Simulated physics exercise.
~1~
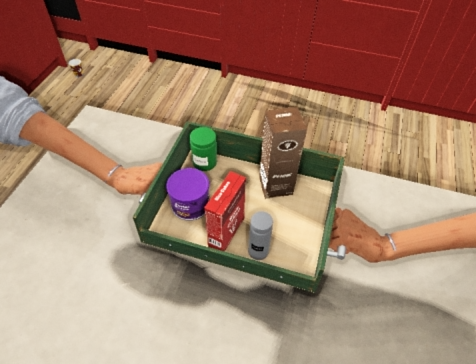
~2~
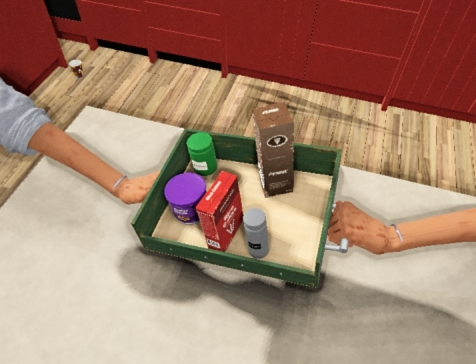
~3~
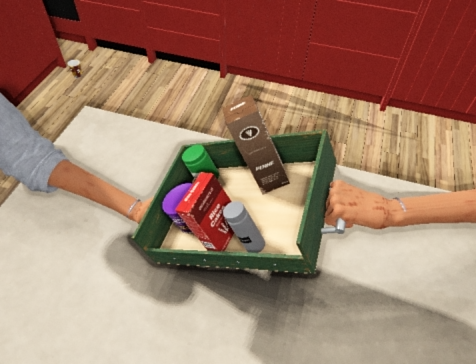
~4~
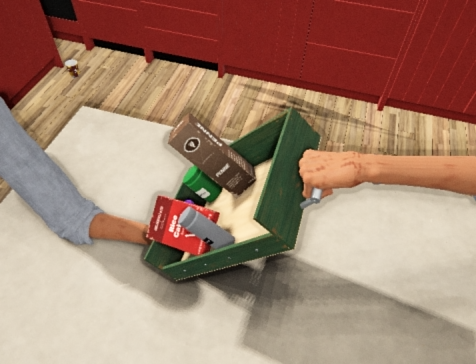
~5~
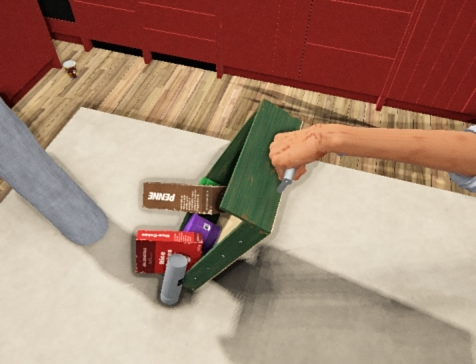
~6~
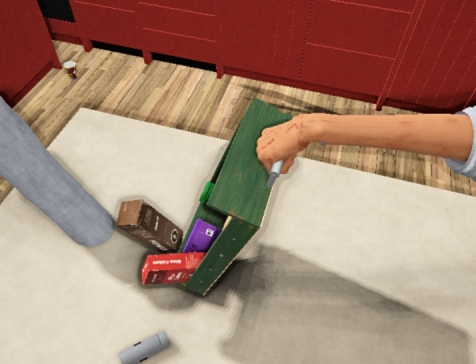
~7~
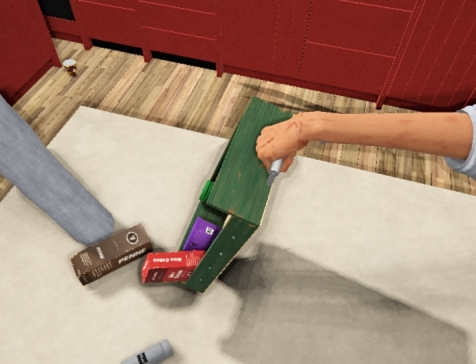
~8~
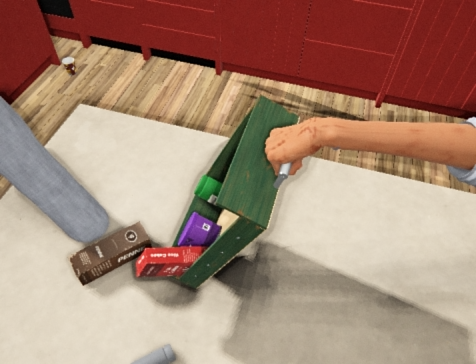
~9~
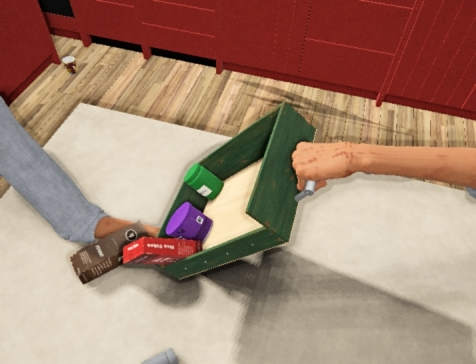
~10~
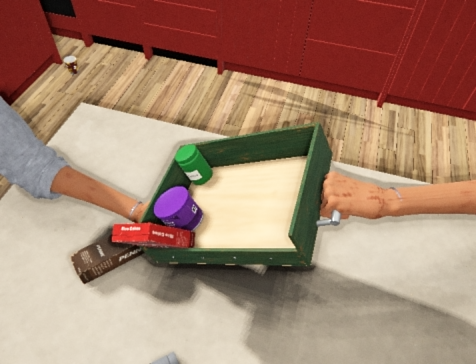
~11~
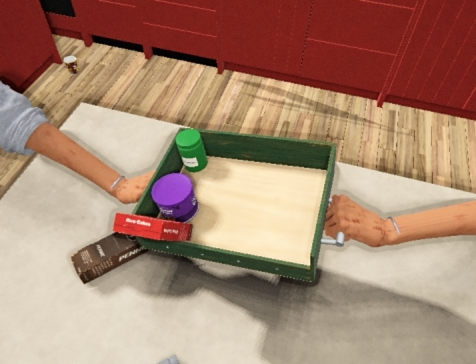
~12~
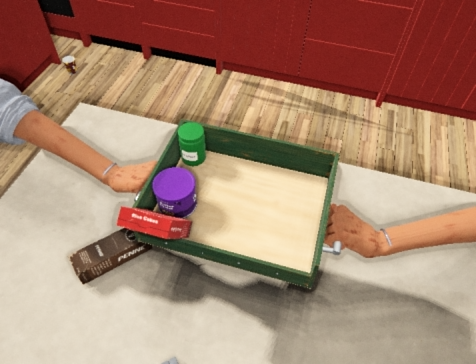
Green crate of groceries tipping steeply left between two hands, spilling a grey shaker and brown carton, then returning to level.
